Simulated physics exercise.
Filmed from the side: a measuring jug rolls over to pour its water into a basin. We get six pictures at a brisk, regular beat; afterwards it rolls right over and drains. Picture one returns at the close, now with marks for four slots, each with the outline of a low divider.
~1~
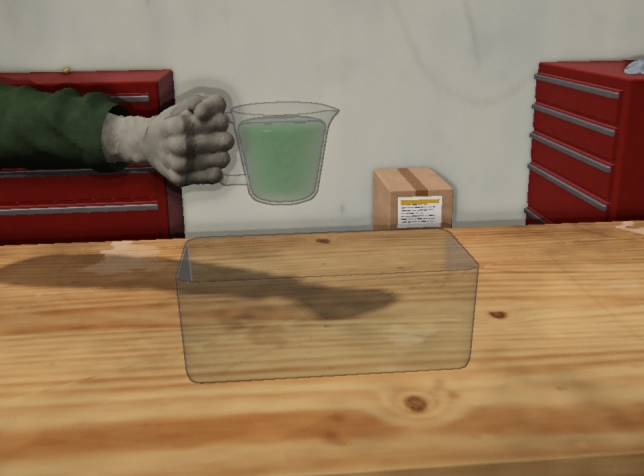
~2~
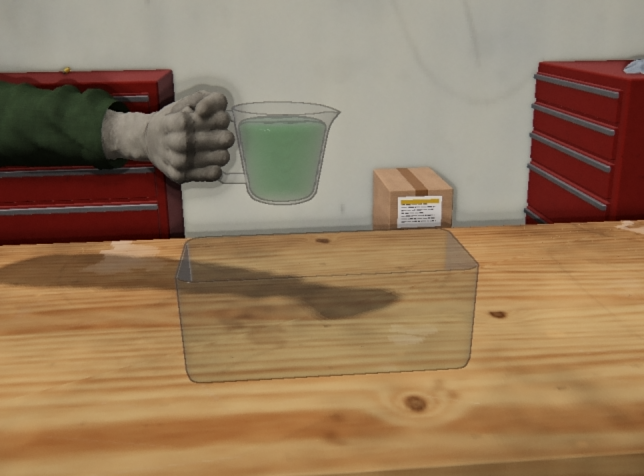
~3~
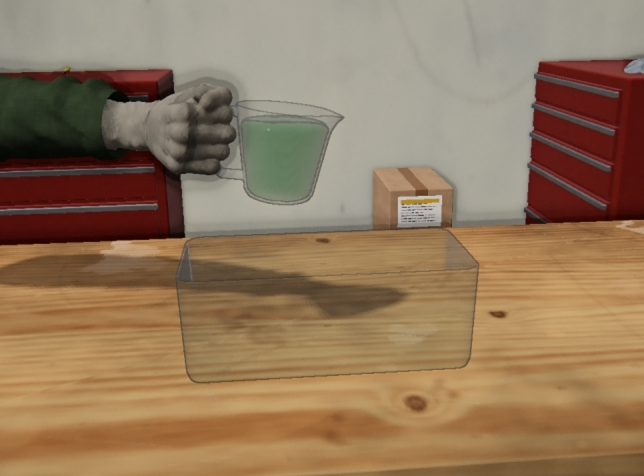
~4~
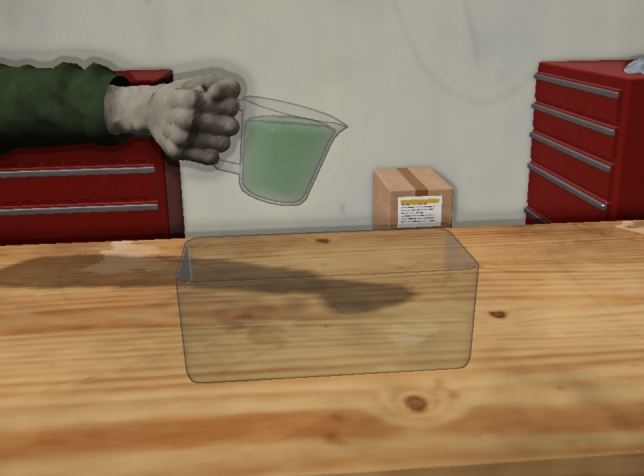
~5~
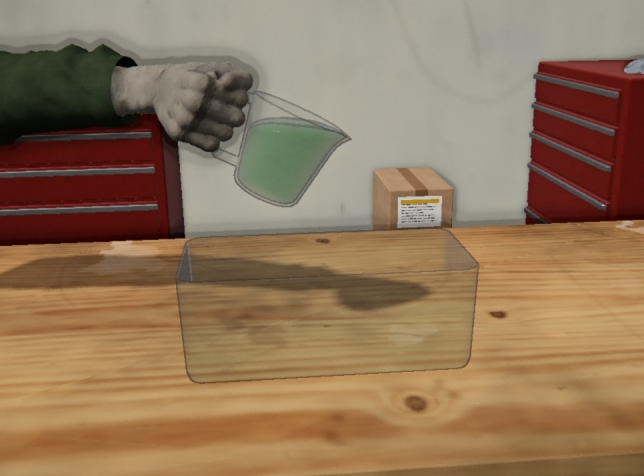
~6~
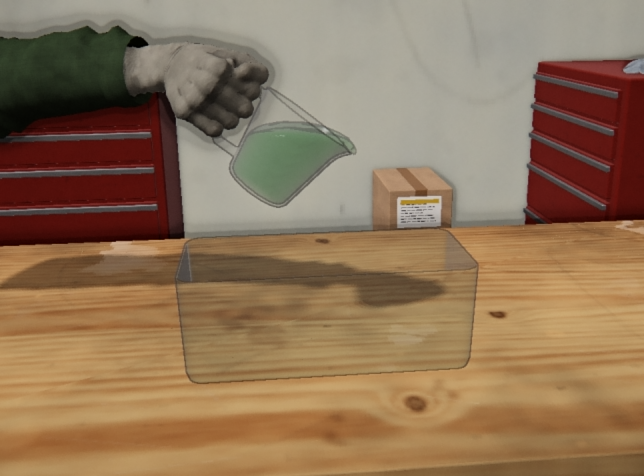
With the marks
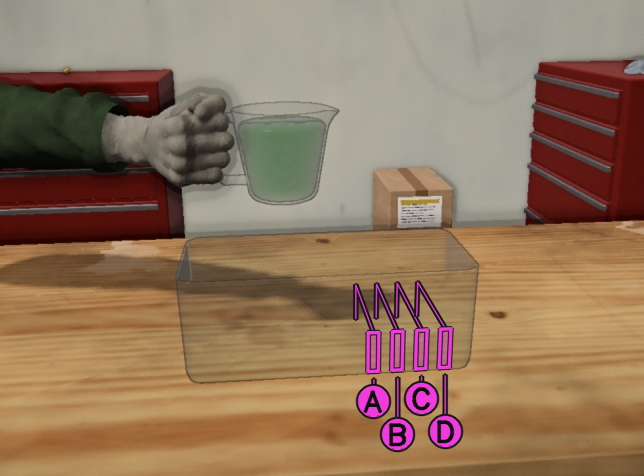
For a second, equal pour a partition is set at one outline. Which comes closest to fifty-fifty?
I would pick place B.
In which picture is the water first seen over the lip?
Picture 6.
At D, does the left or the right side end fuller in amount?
The left side.
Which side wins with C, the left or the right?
The left side.
On the marked copy, A at (373, 379); B at (397, 378); C at (421, 376); D at (445, 375).
For place A, about 7 % ends left of the wall and 91 % right of it.
For place B, about 49 % ends left of the wall and 49 % right of it.
For place C, about 90 % ends left of the wall and 9 % right of it.
For place D, about 93 % ends left of the wall and 6 % right of it.
